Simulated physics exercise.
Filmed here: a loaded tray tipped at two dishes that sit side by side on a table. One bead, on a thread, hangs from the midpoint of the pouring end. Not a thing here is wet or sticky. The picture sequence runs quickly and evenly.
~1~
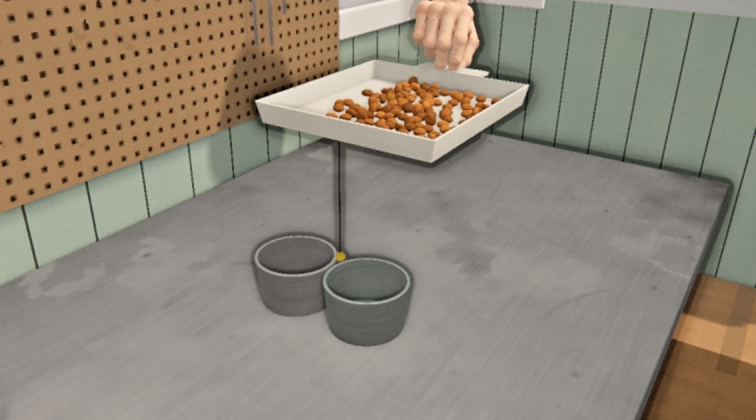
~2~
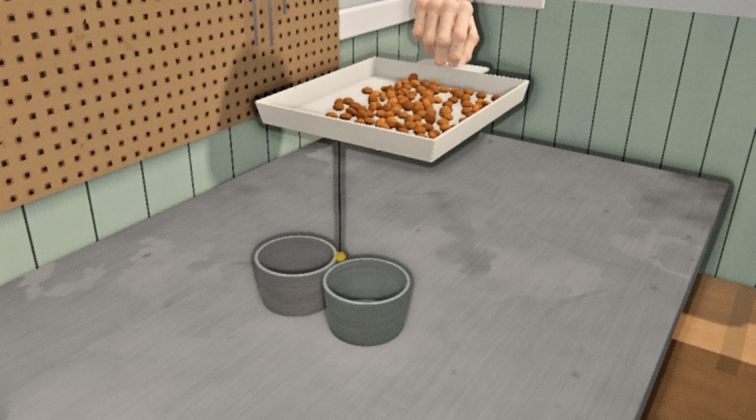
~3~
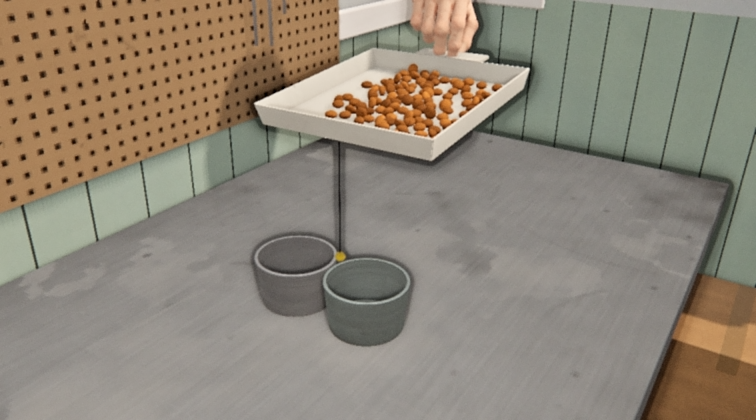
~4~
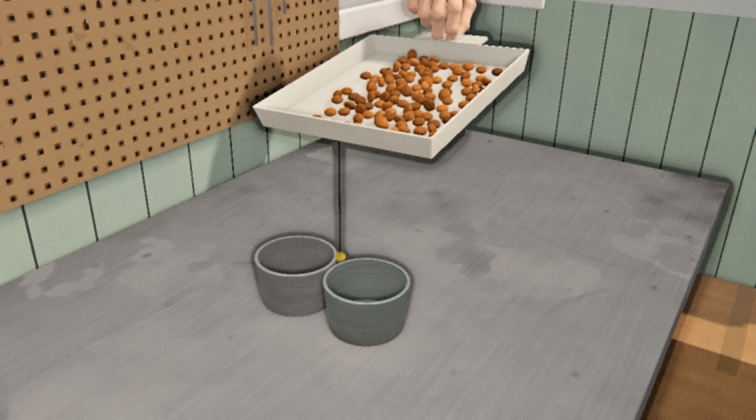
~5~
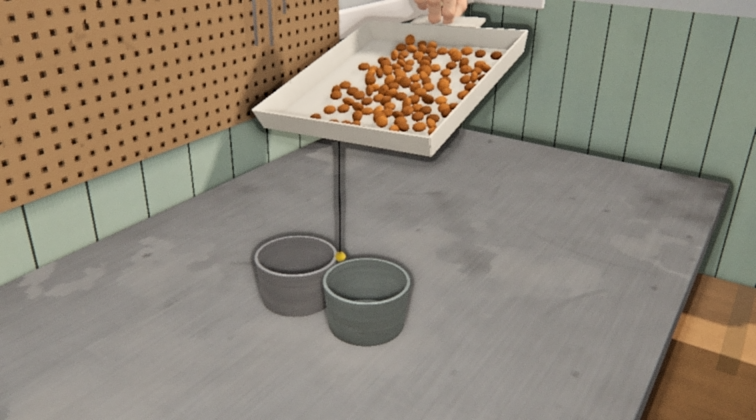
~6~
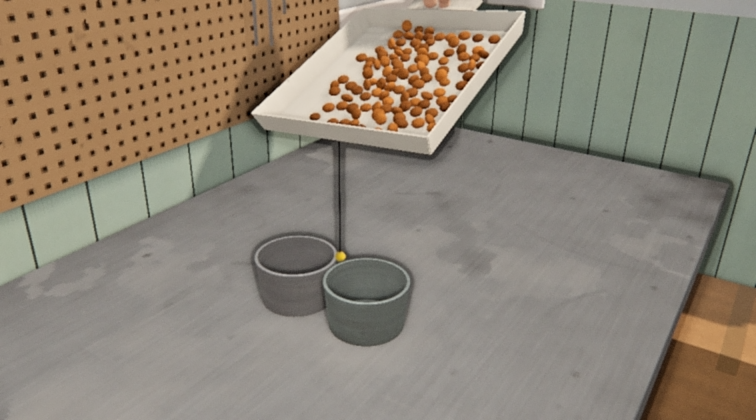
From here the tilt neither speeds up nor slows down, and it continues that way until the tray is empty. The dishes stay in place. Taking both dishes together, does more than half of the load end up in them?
Caught: Below half.
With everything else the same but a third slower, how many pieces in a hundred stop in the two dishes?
It would be around 20 percent.
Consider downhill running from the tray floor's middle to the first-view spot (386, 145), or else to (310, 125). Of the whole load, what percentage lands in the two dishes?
The first gives 20 %, the second 50 %.
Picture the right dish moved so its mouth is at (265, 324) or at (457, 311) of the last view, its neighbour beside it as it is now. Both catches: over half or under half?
A minority, then a minority.
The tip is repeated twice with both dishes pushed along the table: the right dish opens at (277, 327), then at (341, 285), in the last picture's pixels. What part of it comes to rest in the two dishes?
Around 10 and around 60 per cent, in that order.
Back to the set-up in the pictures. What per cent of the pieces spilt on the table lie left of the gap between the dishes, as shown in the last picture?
Close to 90 %.
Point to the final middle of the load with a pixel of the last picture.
Roughly at pixel (263, 321).
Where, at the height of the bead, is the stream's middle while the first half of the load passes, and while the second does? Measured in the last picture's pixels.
First roughly (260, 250), then roughly (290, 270).
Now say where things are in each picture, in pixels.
In the first picture, corners of the pouring end (262, 101) and (432, 138), level; middle of the load (408, 108), bits of cat kibble; left dish (271, 289); right dish (343, 318); bead on its thread (340, 257).
In the second picture, corners of the pouring end (262, 101) and (432, 138), level; middle of the load (408, 106).
In the third picture, corners of the pouring end (261, 103) and (431, 137), tipped barely, lowest at the left corner; middle of the load (408, 100).
In the fourth picture, corners of the pouring end (260, 105) and (429, 135), tipped a little, lowest at the left corner; middle of the load (407, 91).
In the fifth picture, corners of the pouring end (258, 108) and (428, 134), tipped clearly, lowest at the left corner; middle of the load (405, 83).
In the sixth picture, corners of the pouring end (257, 111) and (426, 133), tipped clearly, lowest at the left corner; middle of the load (403, 74); left dish (271, 289); right dish (343, 318).
Just after the last frame, tray tipped steeply; almost all on the tray; just a few in the air.
A moment on, tray tipped past a quarter turn; roughly half on the tray; about a tenth in the left dish; roughly a quarter outside both; roughly a quarter in the air.
Further on, tray tipped past a quarter turn; roughly a quarter in the left dish; roughly two thirds outside both.
When it is over, tray tipped past a quarter turn; not one in the right dish; roughly a quarter in the left dish; roughly two thirds outside both.
